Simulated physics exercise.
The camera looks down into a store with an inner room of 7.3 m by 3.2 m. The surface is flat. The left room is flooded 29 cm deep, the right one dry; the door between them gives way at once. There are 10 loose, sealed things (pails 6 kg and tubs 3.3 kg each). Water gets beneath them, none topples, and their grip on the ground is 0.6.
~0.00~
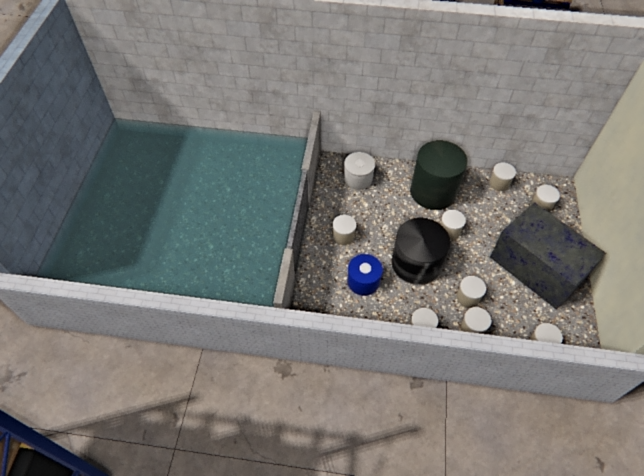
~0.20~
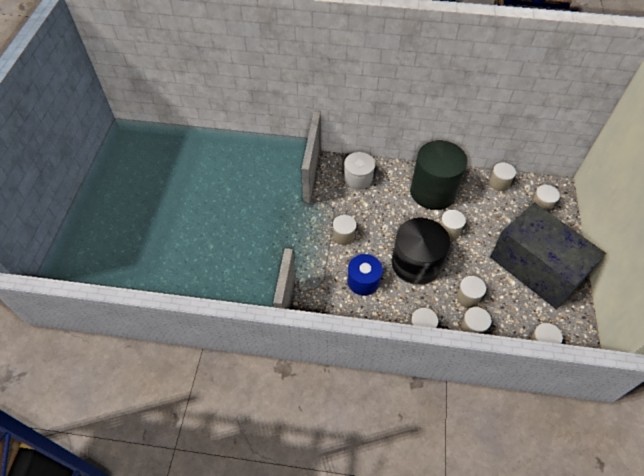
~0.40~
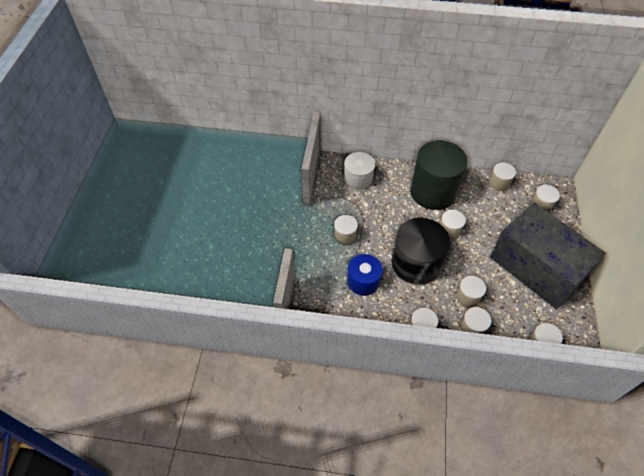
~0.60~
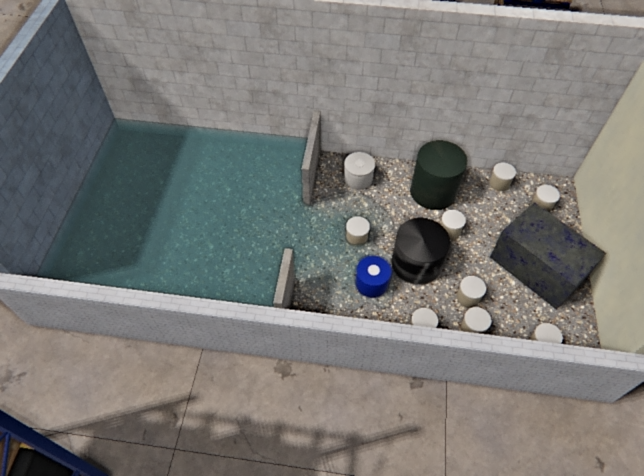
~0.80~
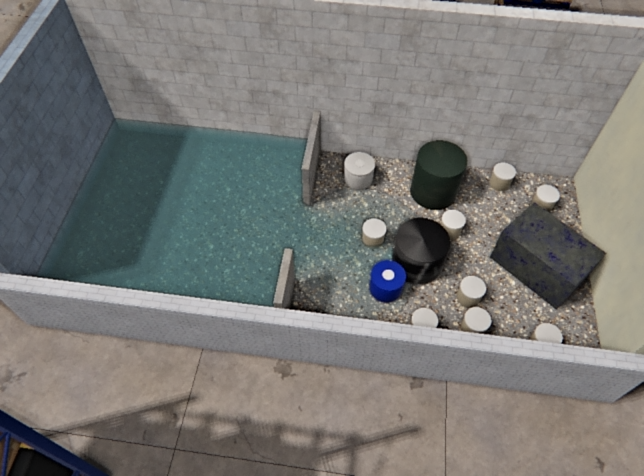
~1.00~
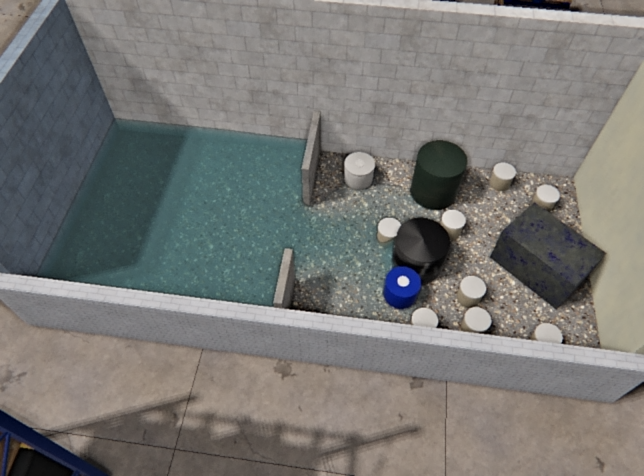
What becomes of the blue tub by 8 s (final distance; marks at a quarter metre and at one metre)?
Blue tub gets carried off.
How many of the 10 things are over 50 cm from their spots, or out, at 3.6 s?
By then 6.
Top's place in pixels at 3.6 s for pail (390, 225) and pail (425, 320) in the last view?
Around (535, 185) and (589, 350).
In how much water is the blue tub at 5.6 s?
Roughly 8 cm.
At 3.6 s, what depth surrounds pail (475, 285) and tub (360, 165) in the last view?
Roughly 7 and 3 cm.
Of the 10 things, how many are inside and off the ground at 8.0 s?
I count 10.
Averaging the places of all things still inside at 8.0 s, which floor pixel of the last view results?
Near (495, 264).
After 1.6 s the blue tub is near (445, 290), 1.0 m from its start, aground; 1 afloat.
After 3.6 s the blue tub is near (447, 281), 1.0 m from its start, afloat; 6 afloat.
After 5.6 s the blue tub is near (436, 292), 0.9 m from its start, afloat; 10 afloat.
After 8.0 s the blue tub is near (501, 303), 1.7 m from its start, afloat; 10 afloat.
